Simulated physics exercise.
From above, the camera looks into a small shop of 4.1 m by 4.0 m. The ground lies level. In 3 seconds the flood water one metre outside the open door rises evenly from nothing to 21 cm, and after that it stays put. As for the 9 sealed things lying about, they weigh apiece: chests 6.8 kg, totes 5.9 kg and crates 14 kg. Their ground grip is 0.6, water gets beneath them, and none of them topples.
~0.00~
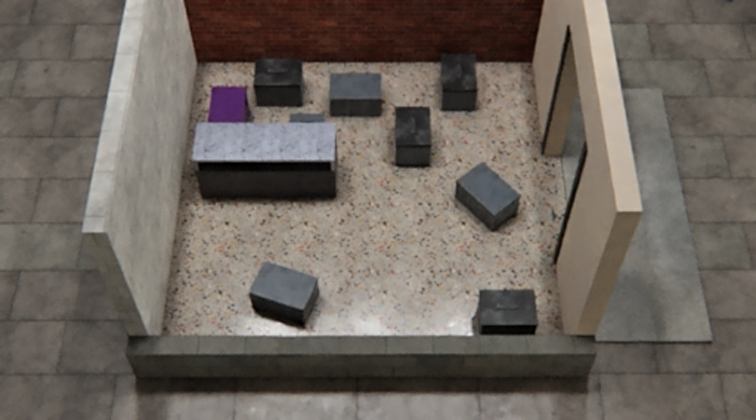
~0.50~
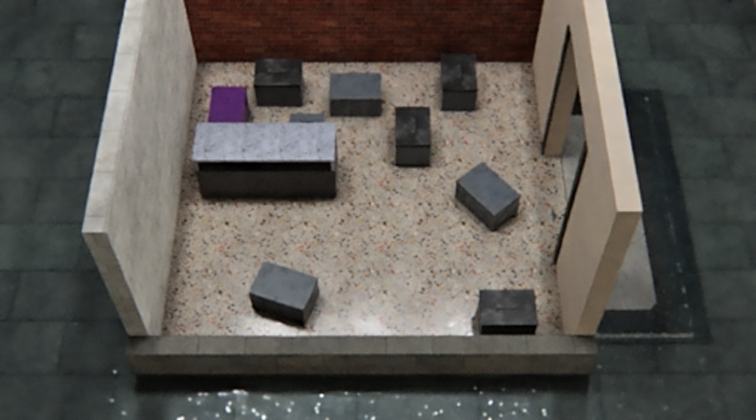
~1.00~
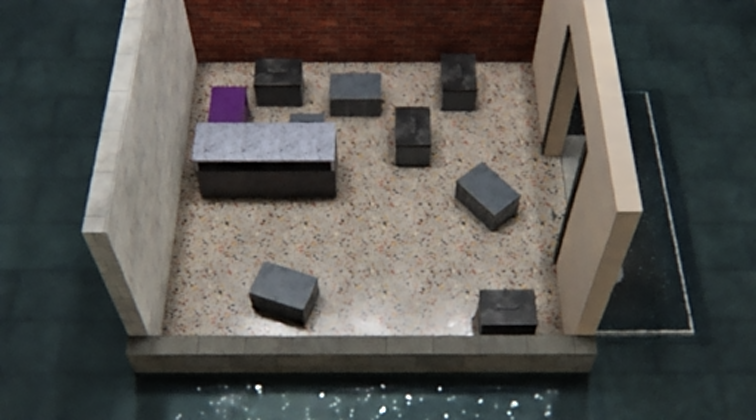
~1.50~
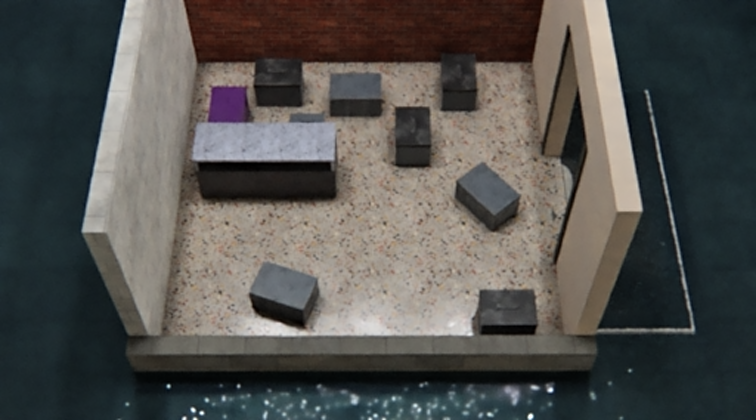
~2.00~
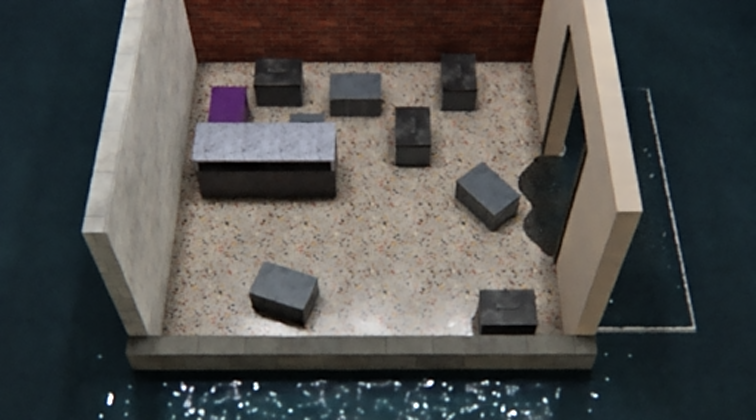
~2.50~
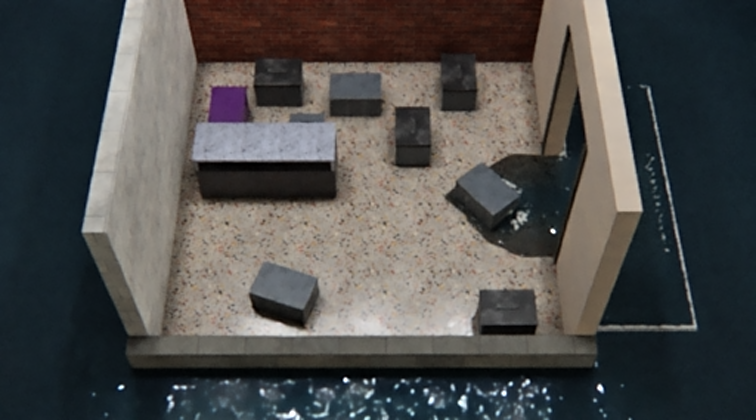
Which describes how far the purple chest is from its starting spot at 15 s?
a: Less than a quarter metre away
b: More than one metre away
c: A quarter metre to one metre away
Option b: More than one metre away.
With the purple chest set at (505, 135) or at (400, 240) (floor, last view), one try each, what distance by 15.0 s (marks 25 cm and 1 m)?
First try: It inches along; second try: It covers a big distance.
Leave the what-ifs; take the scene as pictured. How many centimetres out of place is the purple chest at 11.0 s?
I'd guess some 100 cm by then.
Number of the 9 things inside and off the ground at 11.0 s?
Count: 9.
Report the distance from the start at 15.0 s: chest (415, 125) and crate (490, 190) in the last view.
Respectively 150 and 300 centimetres.
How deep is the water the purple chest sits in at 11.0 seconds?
Depth: About 12 cm.
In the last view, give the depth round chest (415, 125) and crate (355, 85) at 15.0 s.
I'd put it at 14 cm and 15 cm respectively.
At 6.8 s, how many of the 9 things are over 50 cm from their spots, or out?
I count 6.
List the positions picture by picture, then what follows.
The first picture shows the purple chest at (227, 105), on the bottom; water covers 0.0 m2; 0 of 9 have shifted.
The second picture shows the purple chest at (227, 105) rests on the ground; water covers 0.0 m2; 0 of 9 have shifted.
The third picture shows the purple chest at (227, 105), on the bottom; 0.0 m2 under water; 0 of 9 have shifted.
The fourth picture shows the purple chest at (227, 105) rests on the ground; 0.0 m2 under water; 0 of 9 have shifted.
The fifth picture shows the purple chest at (227, 105) rests on the ground; 0.2 m2 under water; 0 of 9 have shifted.
The sixth picture shows the purple chest at (227, 105) rests on the ground; water covers 0.8 m2; 0 of 9 have shifted.
After 3.5 s the purple chest is near (227, 105), 0.0 m from its start, aground; 0 afloat.
After 6.8 s the purple chest is near (202, 102), 0.3 m from its start, afloat; 6 afloat.
After 11.0 s the purple chest is near (308, 110), 0.9 m from its start, afloat; 9 afloat.
After 15.0 s the purple chest is near (379, 61), 1.8 m from its start, afloat; 9 afloat.
